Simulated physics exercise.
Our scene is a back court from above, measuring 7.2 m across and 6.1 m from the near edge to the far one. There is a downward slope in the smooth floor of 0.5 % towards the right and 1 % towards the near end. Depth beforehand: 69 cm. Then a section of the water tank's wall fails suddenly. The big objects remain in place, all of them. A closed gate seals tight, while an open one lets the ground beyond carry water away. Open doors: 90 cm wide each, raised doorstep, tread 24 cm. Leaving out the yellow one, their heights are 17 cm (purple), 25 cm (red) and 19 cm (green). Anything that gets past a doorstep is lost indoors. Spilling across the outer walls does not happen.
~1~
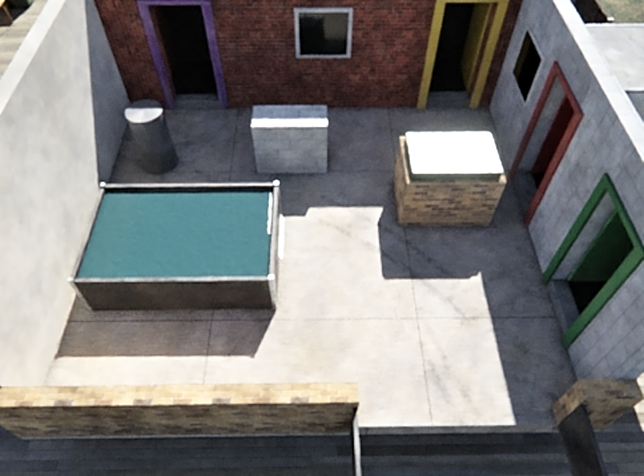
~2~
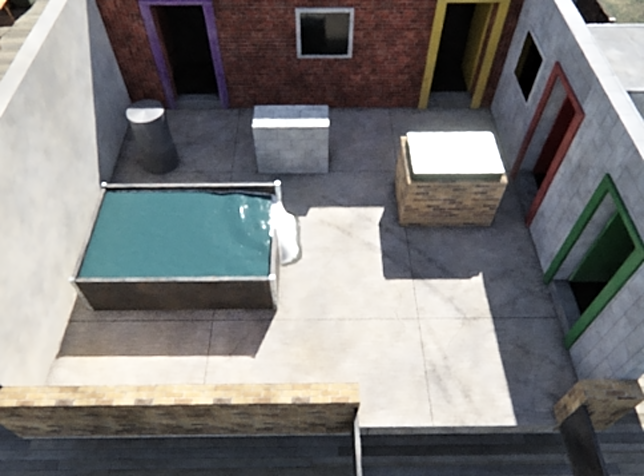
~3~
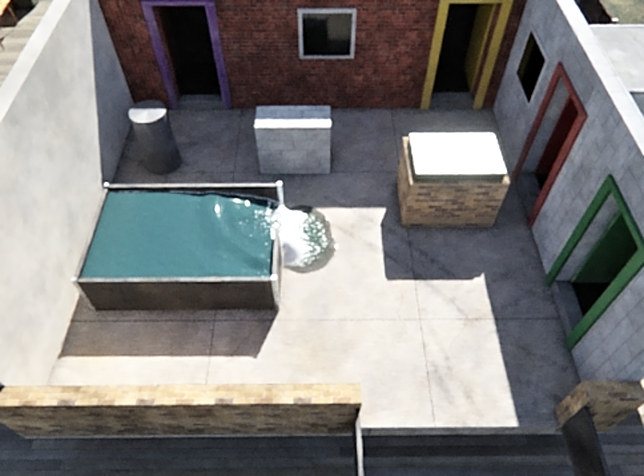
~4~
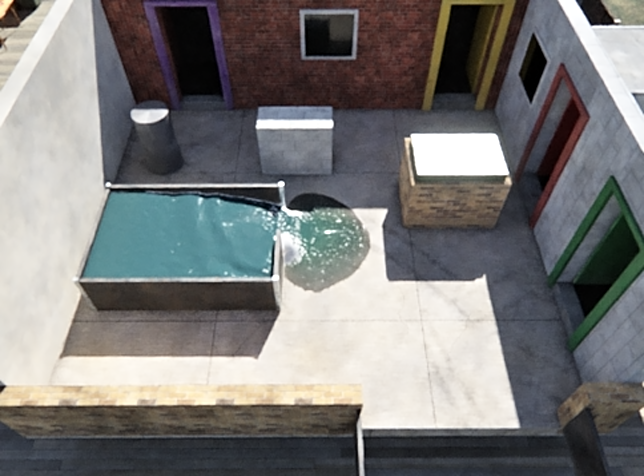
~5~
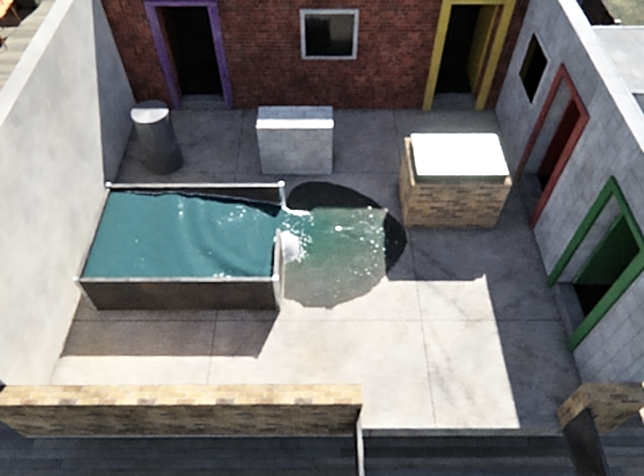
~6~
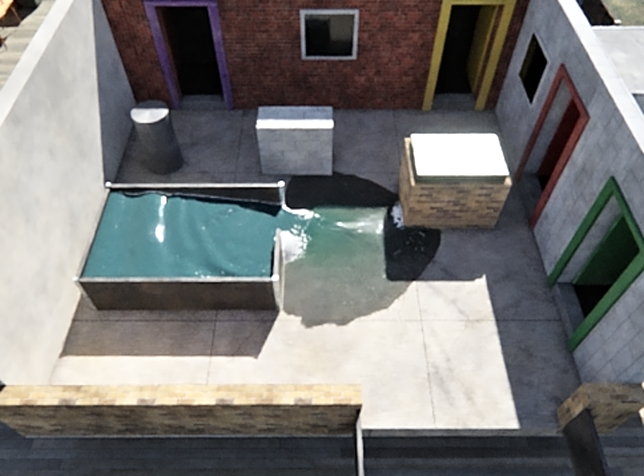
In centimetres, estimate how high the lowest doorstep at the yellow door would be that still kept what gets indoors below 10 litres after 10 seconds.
It comes to roughly 12 cm.
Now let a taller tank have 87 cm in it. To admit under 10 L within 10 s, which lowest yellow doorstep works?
You'd need a step of close to 17 cm.
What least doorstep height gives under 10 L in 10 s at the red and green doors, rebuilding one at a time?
Close to 14.0 cm (red) and close to 20 cm (green).
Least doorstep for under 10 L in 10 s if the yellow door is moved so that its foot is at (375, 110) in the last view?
Roughly 16 cm, give or take.
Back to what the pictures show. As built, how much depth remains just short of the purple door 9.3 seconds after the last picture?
Roughly 2.0 cm deep.
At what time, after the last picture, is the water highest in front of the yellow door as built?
The depth peaks at about 4.0 seconds.
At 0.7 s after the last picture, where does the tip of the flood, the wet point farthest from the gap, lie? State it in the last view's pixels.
I'd put the front's tip around (539, 281).
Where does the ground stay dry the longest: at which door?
The purple one comes last.
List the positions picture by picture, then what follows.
In the first picture, still water, 69 cm deep, in the water tank at (182, 232); the yellow door at (457, 64) is dry.
In the second picture, the front is at (295, 258), 0.3 m from the gap at (276, 227); 0.2 m2 of floor is wet, 69 cm left at the back.
In the third picture, the front is at (331, 246), 0.8 m from the gap at (279, 229); 0.8 m2 of floor is wet, 69 cm left at the back.
In the fourth picture, the gap is at (280, 230), the front 1.4 m out at (365, 244); the back of the water tank holds 69 cm.
In the fifth picture, water pours out at (280, 230) and has run 1.9 m, to (399, 246); about 5 cm deep outside, 69 cm at the back.
In the sixth picture, the front is at (434, 238), 2.5 m from the gap at (280, 230); 4.7 m2 of floor is wet, 69 cm left at the back; the yellow door at (463, 66), 4.7 m from the gap, is still 2.7 m from the nearest water.
Then, 0.7 s after the last picture water covers 25 % of the floor, deepest (37 cm) near (295, 235); it has not reached the yellow door.
Then, 2.3 s after the last picture water covers 45 % of the floor, deepest (34 cm) near (578, 409); 13 cm at the yellow door, 0 litres in over its 21 cm doorstep.
Then, 9.3 s after the last picture water covers 80 % of the floor, deepest (10 cm) near (578, 409); 7 cm at the yellow door, 0 litres in over its 21 cm doorstep.
At the yellow door as built, the water peaked near 15 cm, 3.9 s after the last picture.
With a doorstep of 11 cm, 14 litres would have come in within the 10 s; with 13 cm, 6 litres. So under 10 litres takes about 12 cm.
